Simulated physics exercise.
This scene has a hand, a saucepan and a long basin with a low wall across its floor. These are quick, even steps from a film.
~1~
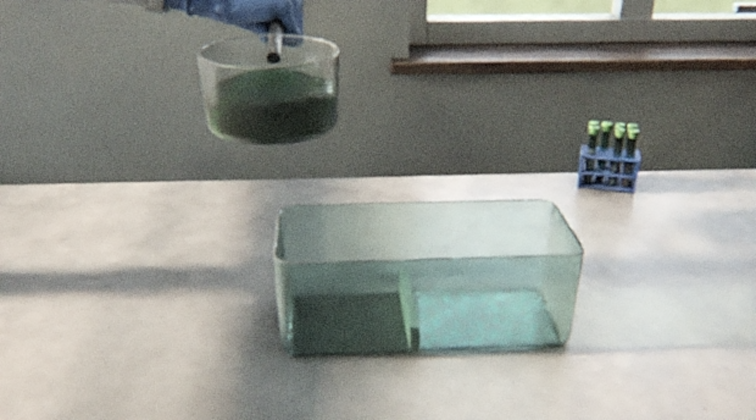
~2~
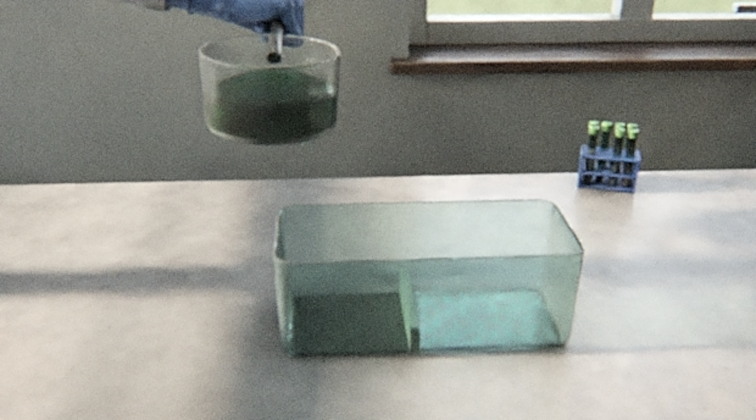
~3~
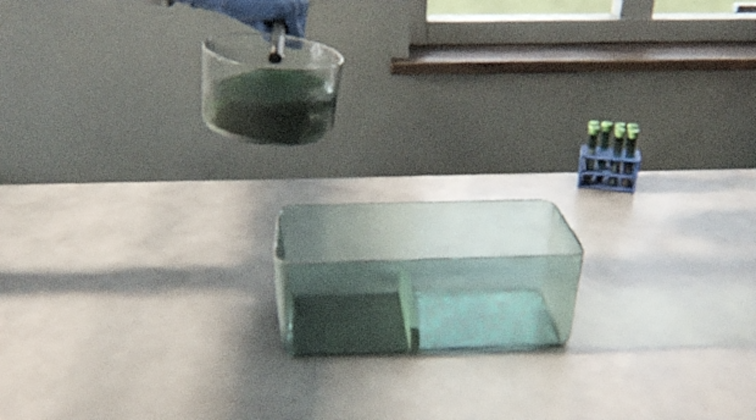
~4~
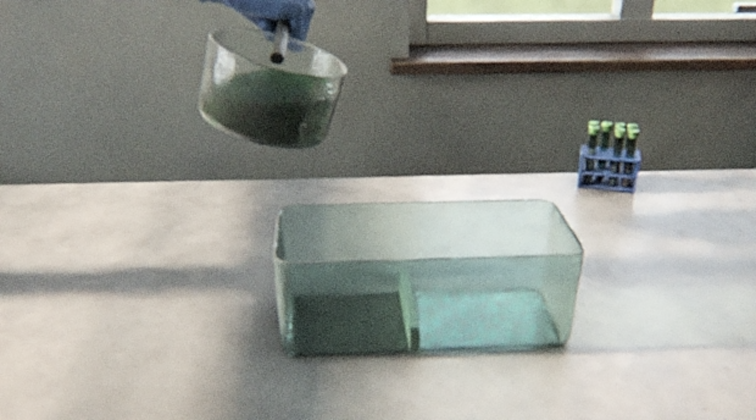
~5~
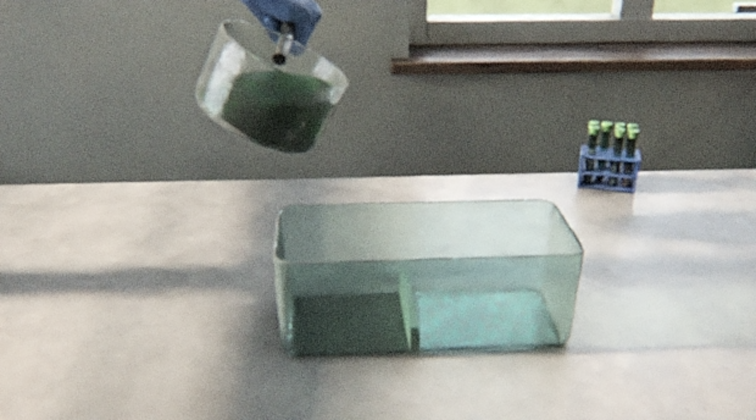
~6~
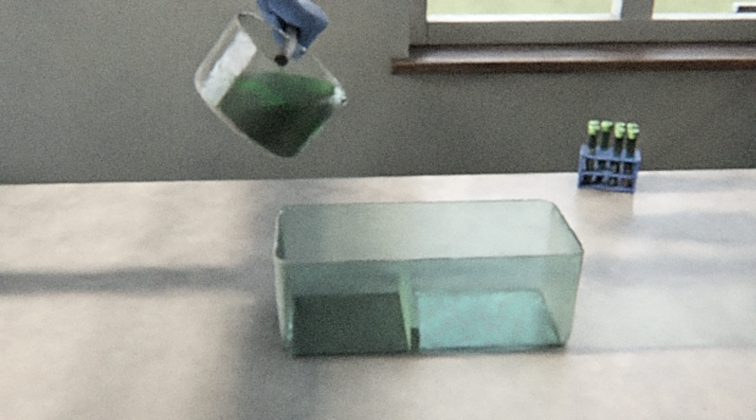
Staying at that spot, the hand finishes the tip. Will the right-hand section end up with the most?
No, the left-hand one will.
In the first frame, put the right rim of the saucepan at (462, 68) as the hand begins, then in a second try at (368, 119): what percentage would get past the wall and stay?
First try 90 %, second try 40 %.
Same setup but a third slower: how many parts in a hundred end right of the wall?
It comes to some 30 in a hundred.
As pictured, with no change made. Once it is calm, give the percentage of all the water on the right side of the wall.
Around 20 %.
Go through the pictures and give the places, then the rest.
In the first frame, tilt 0°; pouring edge (338, 51); surface from (207, 87) to (335, 85); the long basin's rim runs from (277, 234) to (569, 226); the wall's top is at (409, 297).
In the second frame, tilt 2°; pouring edge (339, 54); surface from (207, 87) to (335, 86).
In the third frame, tilt 7°; pouring edge (342, 60); surface from (207, 87) to (335, 86).
In the fourth frame, tilt 16°; pouring edge (345, 71); surface from (206, 85) to (336, 88).
In the fifth frame, tilt 27°; pouring edge (347, 85); surface from (200, 83) to (340, 90).
In the sixth frame, tilt 40°; pouring edge (345, 101); surface from (202, 76) to (346, 92).
A moment on, the tilt is 88° and 44 per cent is still to pour, 13 is left of the wall and 0 right of it.
Next, the tilt is 96° and 16 per cent is still to pour, 53 is left of the wall and 17 right of it.
Then the tilt is 96° and 5 per cent is still to pour, 70 is left of the wall and 18 right of it.
Later the tilt is 96° and 1 per cent is still to pour, 77 is left of the wall and 20 right of it.
At rest 79 per cent lies left of the wall, 20 right of it and 1 outside.
